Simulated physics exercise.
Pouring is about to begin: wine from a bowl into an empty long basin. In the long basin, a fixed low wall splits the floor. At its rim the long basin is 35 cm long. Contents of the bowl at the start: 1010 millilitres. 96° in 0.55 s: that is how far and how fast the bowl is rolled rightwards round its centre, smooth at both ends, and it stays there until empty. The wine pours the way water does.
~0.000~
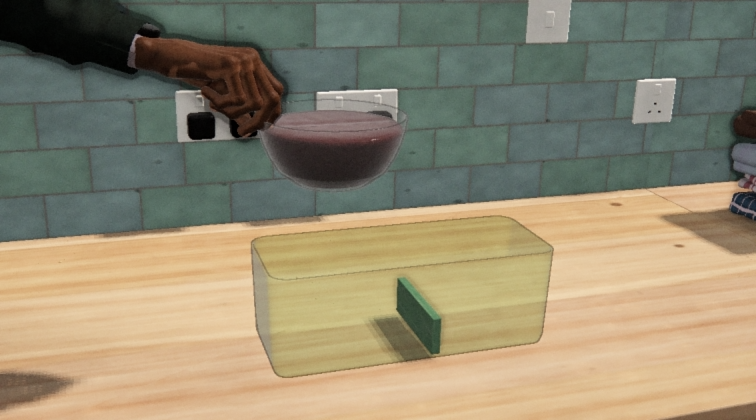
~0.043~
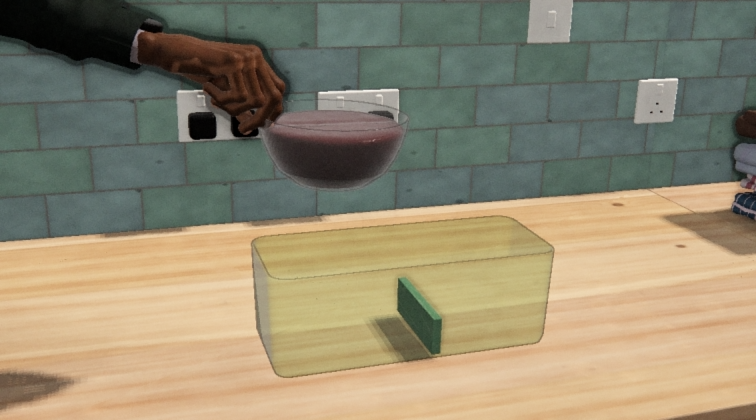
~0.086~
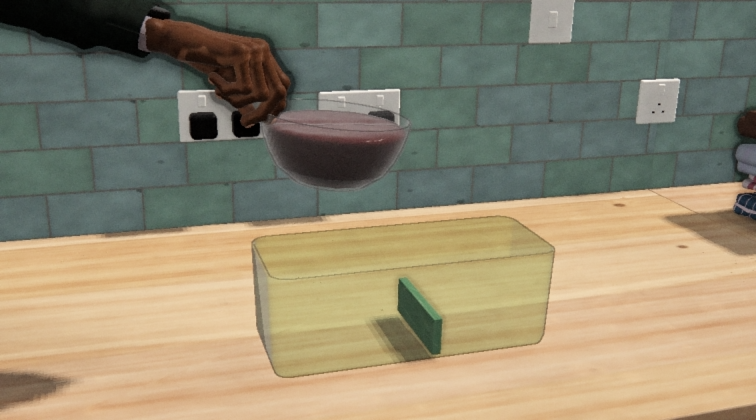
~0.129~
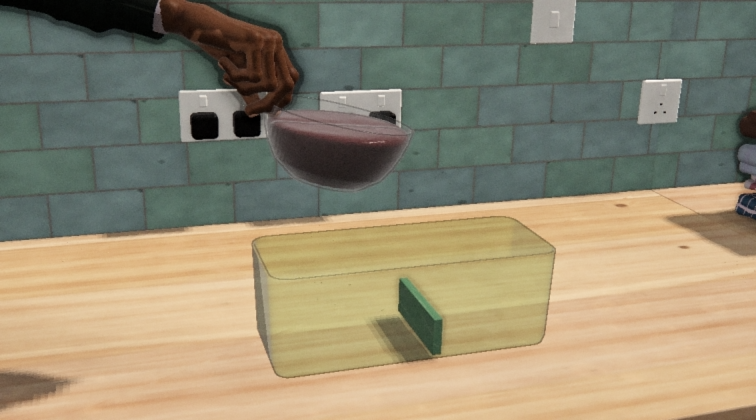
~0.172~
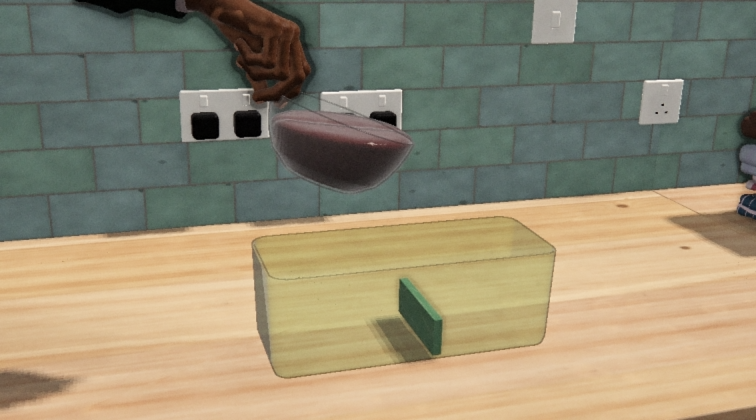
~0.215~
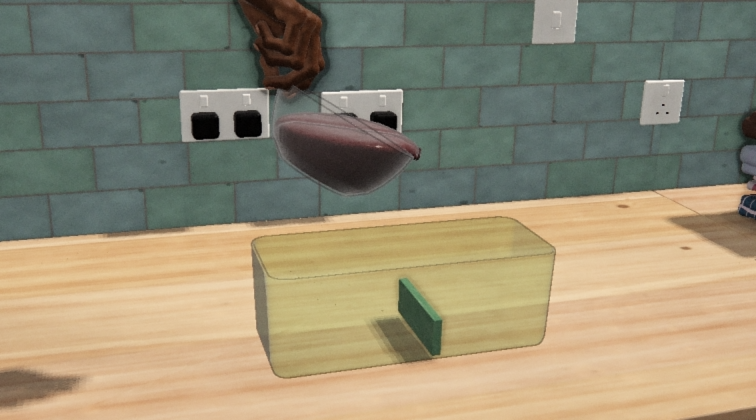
The clip shows a hand holding a clear bowl of dark wine above an empty, yellowish transparent basin with a green wall inside, on a wooden worktop; the hand tilts the bowl rightwards until wine begins passing over its right rim.
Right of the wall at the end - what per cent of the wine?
Near 51 per cent.
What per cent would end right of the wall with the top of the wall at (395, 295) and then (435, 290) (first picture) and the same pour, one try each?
Respectively close to 75 and 40 %.
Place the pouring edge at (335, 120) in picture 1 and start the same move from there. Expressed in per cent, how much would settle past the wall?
15 %.
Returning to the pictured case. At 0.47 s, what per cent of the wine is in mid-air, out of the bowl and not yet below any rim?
Around 42 in a hundred.
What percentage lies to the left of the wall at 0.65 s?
The left part holds close to 22 per cent.
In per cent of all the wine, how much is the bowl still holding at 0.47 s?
I reckon about 18 in a hundred is still held.
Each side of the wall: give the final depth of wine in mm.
Some 16 mm on the left and some 28 mm on the right.
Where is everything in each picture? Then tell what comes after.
It leans 0°; its right rim is at (403, 113); the wine meets the walls at (260, 127) and (398, 120); the long basin's rim runs from (260, 260) to (531, 234); the wall's top is at (418, 298), in the first frame.
It leans 1°; its right rim is at (404, 114); the wine meets the walls at (261, 127) and (399, 121), in the second frame.
It leans 6°; its right rim is at (406, 120); the wine meets the walls at (263, 124) and (401, 124), in the third frame.
It leans 12°; its right rim is at (408, 129); the wine meets the walls at (267, 120) and (404, 127), in the fourth frame.
It leans 21°; its right rim is at (409, 140); the wine meets the walls at (272, 120) and (409, 132); 1 per cent is over the edge, in the fifth frame.
It leans 32°; its right rim is at (407, 154); the wine meets the walls at (274, 123) and (399, 142); 6 per cent is over the edge, in the sixth frame.
By 0.47 s the tilt is 91° and 17 per cent is still to pour, 1 is left of the wall and 40 right of it.
By 0.65 s the tilt is 96° and 1 per cent is still to pour, 22 is left of the wall and 57 right of it.
By 0.84 s the tilt is 96° and 0 per cent is still to pour, 31 is left of the wall and 59 right of it.
By 1.05 s the tilt is 96° and 0 per cent is still to pour, 37 is left of the wall and 54 right of it.
At rest 40 per cent lies left of the wall, 51 right of it and 9 outside.
